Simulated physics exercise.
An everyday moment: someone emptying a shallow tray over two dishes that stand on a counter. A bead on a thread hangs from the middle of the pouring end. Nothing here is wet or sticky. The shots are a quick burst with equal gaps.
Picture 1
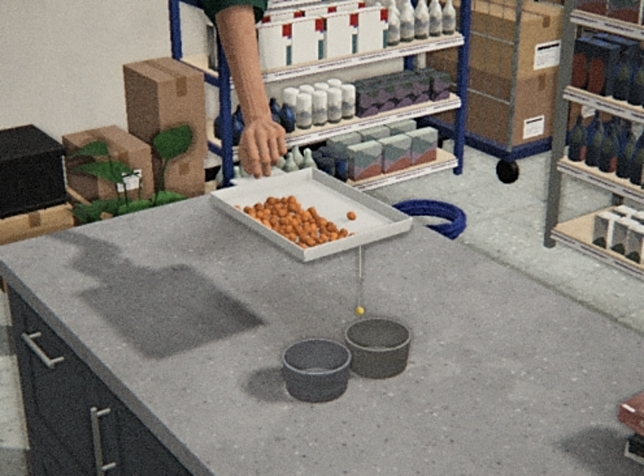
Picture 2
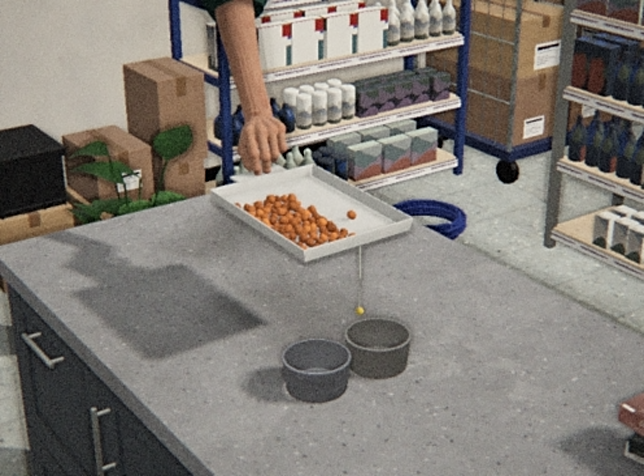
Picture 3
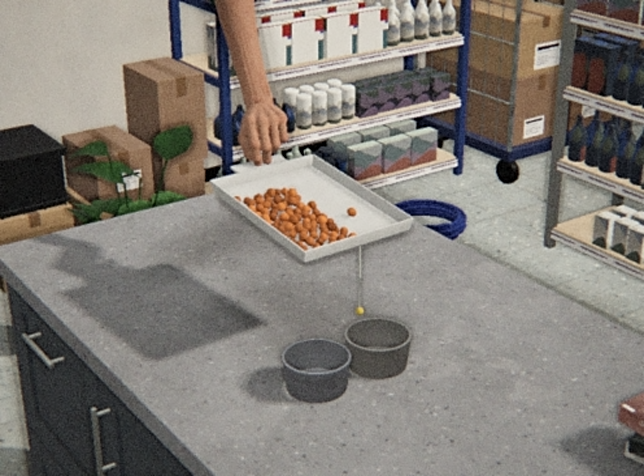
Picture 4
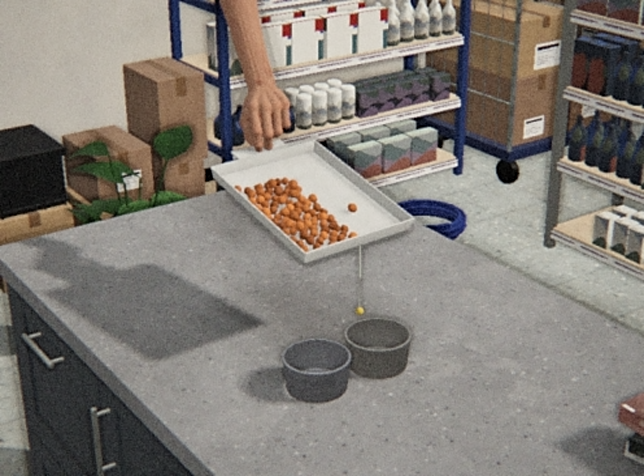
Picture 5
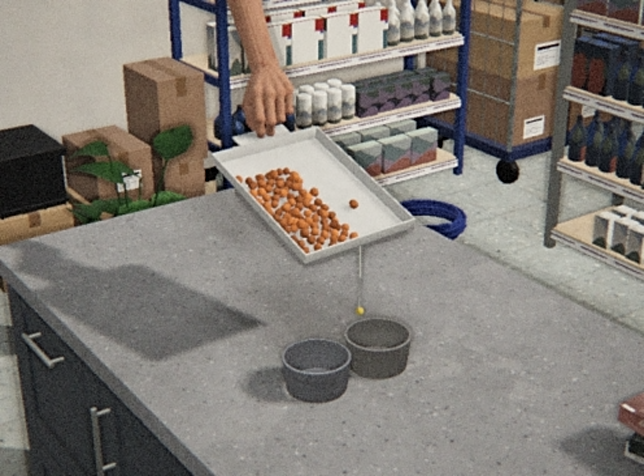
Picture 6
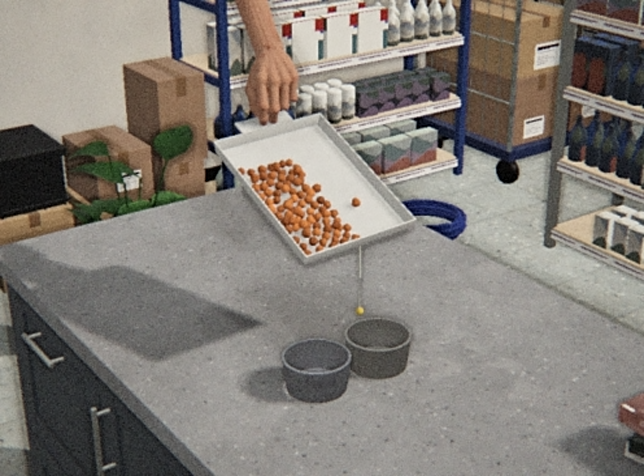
A hand at the far edge of a shallow white tray of orange-brown coated peanuts starts out nearly still, the tray close to level above two dark dishes on a grey counter. The hand then raises that edge, steepening the tray, and some peanuts shift toward the lower end and spread slightly apart.
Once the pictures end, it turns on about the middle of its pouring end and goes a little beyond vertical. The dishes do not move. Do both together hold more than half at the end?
They take more than half between them.
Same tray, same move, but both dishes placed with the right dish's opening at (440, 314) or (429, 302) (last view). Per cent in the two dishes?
Roughly 40 per cent, and 10 per cent.
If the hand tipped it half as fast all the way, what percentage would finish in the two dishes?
Some 70 per cent.
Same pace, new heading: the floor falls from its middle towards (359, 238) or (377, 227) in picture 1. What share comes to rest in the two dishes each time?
First some 40, then 20 per cent.
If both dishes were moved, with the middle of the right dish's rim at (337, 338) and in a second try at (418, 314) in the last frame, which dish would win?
One: The right one. Two: The dish on the left.
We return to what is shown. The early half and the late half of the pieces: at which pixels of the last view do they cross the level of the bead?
Around (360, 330) and then (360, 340).
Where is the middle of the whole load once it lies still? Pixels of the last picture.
Near (367, 368).
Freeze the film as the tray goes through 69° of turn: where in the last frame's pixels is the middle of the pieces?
At about (331, 226).
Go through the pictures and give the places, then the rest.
The first frame shows corners of the pouring end at (305, 249) and (409, 218), level; middle of the load at (297, 223), coated peanuts; left dish at (336, 383); right dish at (398, 359); bead on its thread at (359, 311).
The second frame shows corners of the pouring end at (305, 249) and (409, 218), level; middle of the load at (297, 221).
The third frame shows corners of the pouring end at (306, 250) and (410, 218), tipped barely, level across its low end; middle of the load at (298, 218).
The fourth frame shows corners of the pouring end at (306, 251) and (411, 218), tipped a little, level across its low end; middle of the load at (298, 212).
The fifth frame shows corners of the pouring end at (307, 253) and (411, 218), tipped clearly, level across its low end; middle of the load at (299, 207).
The sixth frame shows corners of the pouring end at (307, 254) and (412, 218), tipped clearly, level across its low end; middle of the load at (302, 204), about a quarter on the move; left dish at (336, 383); right dish at (398, 359).
Soon, tray tipped steeply; nearly all on the tray; a stray few in the left dish; a stray few in the air.
A while on, tray tipped past a quarter turn; about two thirds on the tray; a stray few in the left dish; a stray few in the right dish; a stray few outside both; about a quarter in the air.
Towards the end, tray tipped past a quarter turn; about a quarter in the left dish; about a third in the right dish; about a third outside both.
Finally, tray tipped past a quarter turn; about a quarter in the left dish; about a third in the right dish; about a third outside both.
